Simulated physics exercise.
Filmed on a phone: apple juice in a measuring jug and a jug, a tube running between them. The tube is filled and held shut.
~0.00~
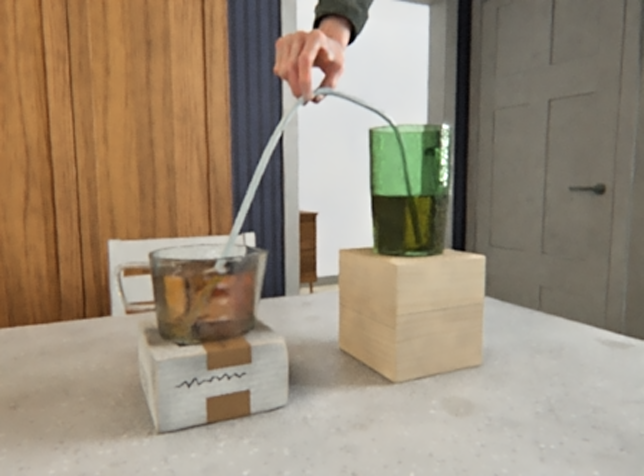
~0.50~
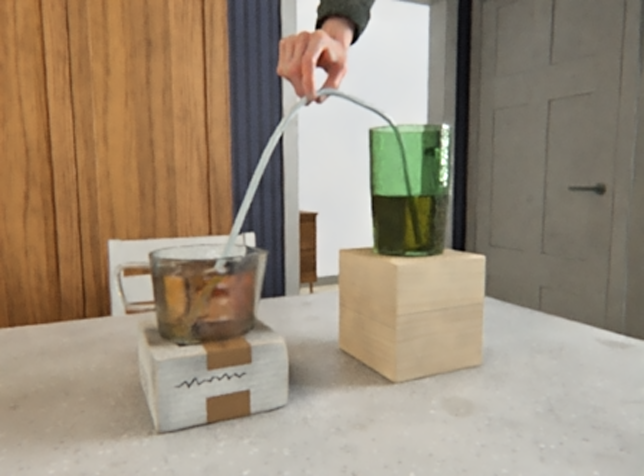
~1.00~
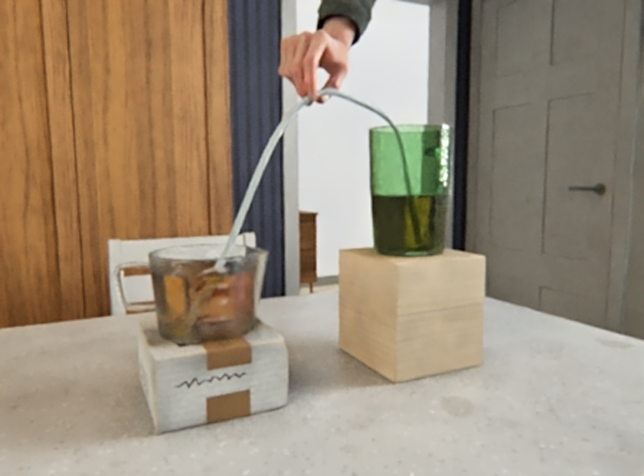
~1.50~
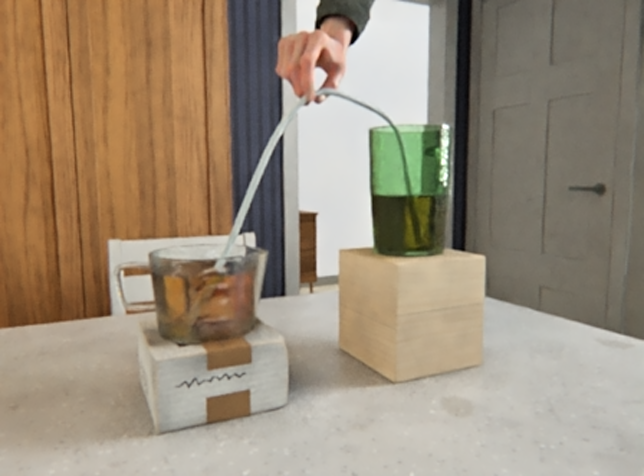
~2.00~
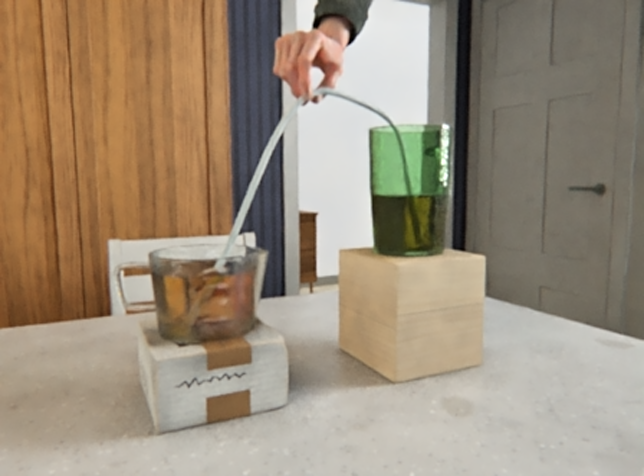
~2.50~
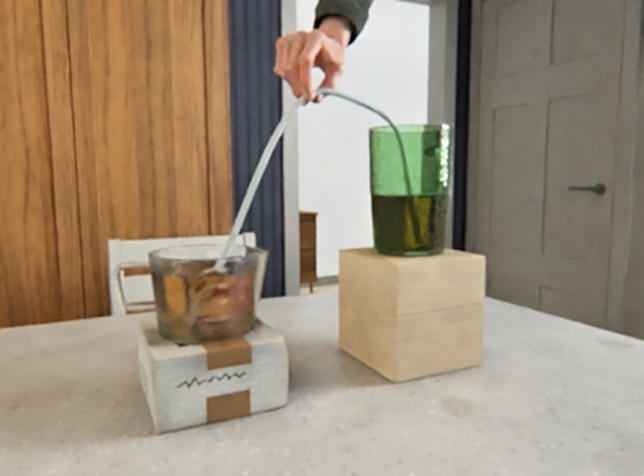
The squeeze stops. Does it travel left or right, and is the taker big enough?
Direction: Towards the left; receiver floods.
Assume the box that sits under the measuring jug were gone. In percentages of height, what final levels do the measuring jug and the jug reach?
Final levels, in order: Approx. 100 % / 10 %.
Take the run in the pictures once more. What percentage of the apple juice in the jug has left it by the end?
My estimate is around 80 percent.
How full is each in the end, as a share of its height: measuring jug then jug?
Near 100 in a hundred for the first, near 10 in a hundred for the second.
After 8.0 s, the measuring jug is nearly full; the jug is about a third full.
After 20.0 s, the measuring jug is full to the brim; the jug is nearly empty; a puddle lies under the lower one.
After 45.0 s, the measuring jug is full to the brim; the jug is nearly empty; a puddle lies under the lower one; the two surfaces are level.
